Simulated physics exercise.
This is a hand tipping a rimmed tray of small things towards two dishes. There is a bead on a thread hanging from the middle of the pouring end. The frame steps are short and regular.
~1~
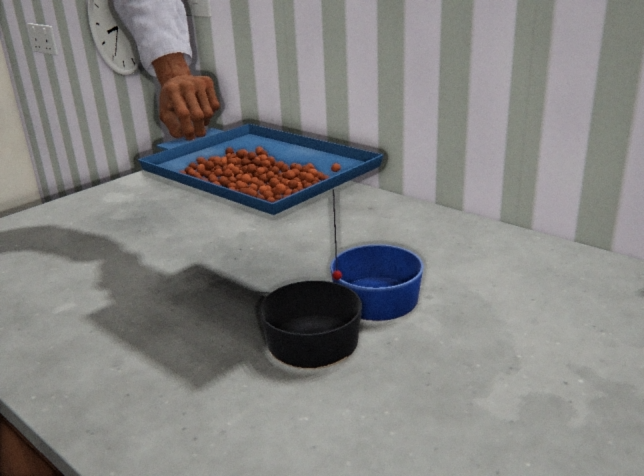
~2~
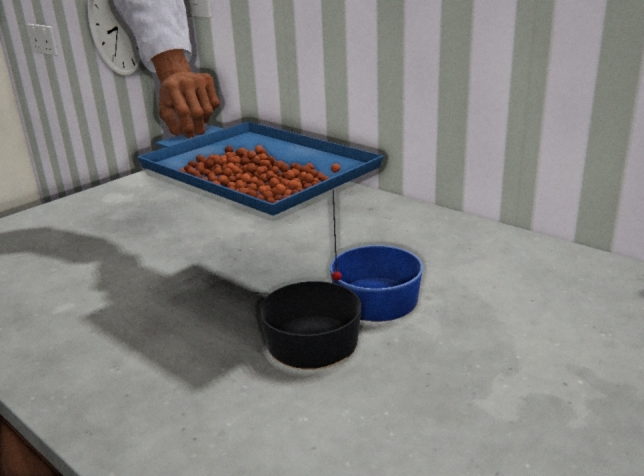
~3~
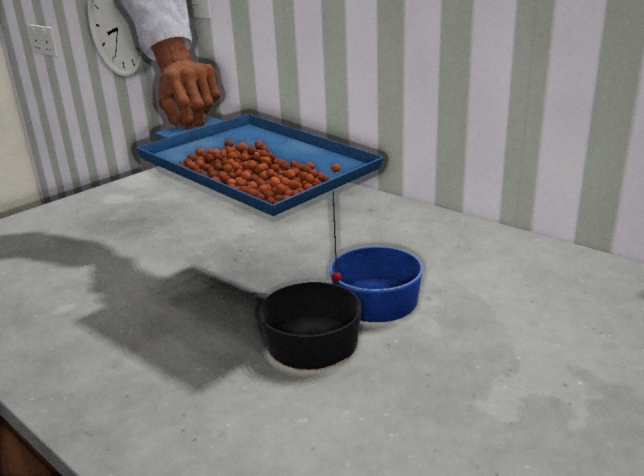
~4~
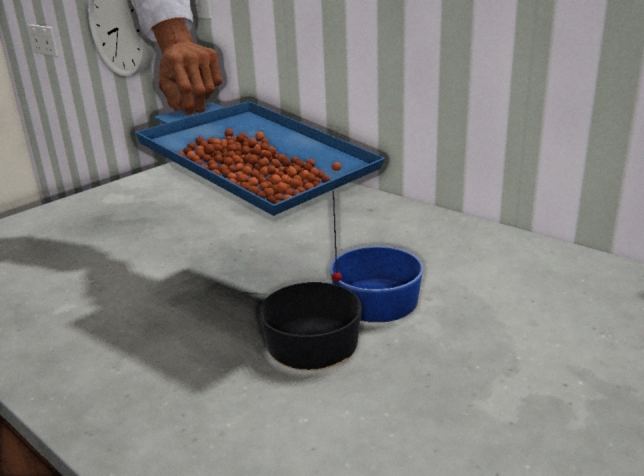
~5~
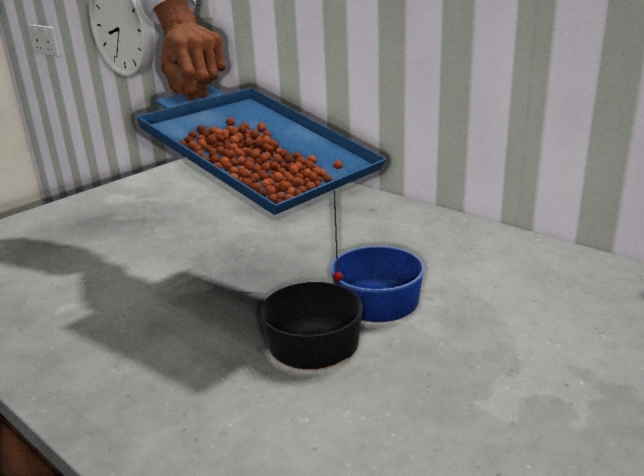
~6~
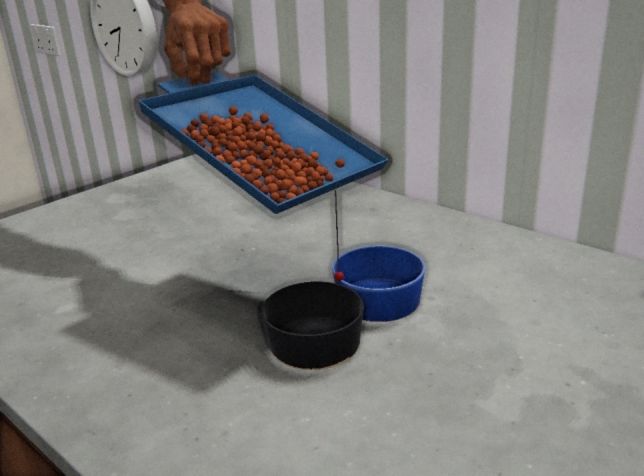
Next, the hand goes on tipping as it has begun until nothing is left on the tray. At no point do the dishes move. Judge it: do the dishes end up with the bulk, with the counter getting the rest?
No, the bulk goes on the counter.
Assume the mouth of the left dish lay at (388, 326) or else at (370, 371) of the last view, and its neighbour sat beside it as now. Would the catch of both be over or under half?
The first place gets the greater share, the second a lesser share.
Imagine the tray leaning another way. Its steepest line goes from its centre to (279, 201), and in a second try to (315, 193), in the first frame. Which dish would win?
First the dish on the left, then left.
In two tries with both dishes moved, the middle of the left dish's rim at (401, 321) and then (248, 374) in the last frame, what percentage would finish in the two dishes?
In order: 60 percent and 40 percent.
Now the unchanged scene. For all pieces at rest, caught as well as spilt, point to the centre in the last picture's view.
It settles centred around (398, 354).
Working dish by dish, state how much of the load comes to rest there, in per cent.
10 per cent goes to the left dish and 10 per cent to the right dish.
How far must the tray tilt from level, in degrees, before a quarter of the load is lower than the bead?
Roughly 115 degrees.
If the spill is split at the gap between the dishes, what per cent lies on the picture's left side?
Some 10 %.
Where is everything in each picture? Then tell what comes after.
The first frame shows corners of the pouring end at (273, 202) and (380, 155), level; middle of the load at (258, 176), clay pellets; left dish at (350, 339); right dish at (414, 294); bead on its thread at (337, 275).
The second frame shows corners of the pouring end at (272, 203) and (380, 156), level; middle of the load at (258, 175).
The third frame shows corners of the pouring end at (273, 203) and (380, 157), tipped barely, level across its low end; middle of the load at (258, 172).
The fourth frame shows corners of the pouring end at (274, 203) and (381, 158), tipped a little, level across its low end; middle of the load at (259, 167).
The fifth frame shows corners of the pouring end at (276, 203) and (383, 158), tipped a little, level across its low end; middle of the load at (260, 161).
The sixth frame shows corners of the pouring end at (278, 203) and (385, 159), tipped clearly, level across its low end; middle of the load at (263, 155); left dish at (351, 340); right dish at (416, 295).
Soon after the last picture, tray tipped steeply; nearly all on the tray; a stray few in the left dish; a stray few outside both; a small part in the air.
A little later, tray tipped past a quarter turn; most on the tray; a stray few in the left dish; a stray few in the right dish; a small part outside both; a small part in the air.
Later still, tray tipped past a quarter turn; a small part in the left dish; a small part in the right dish; most outside both.
At rest, tray tipped past a quarter turn; a small part in the left dish; a small part in the right dish; most outside both.
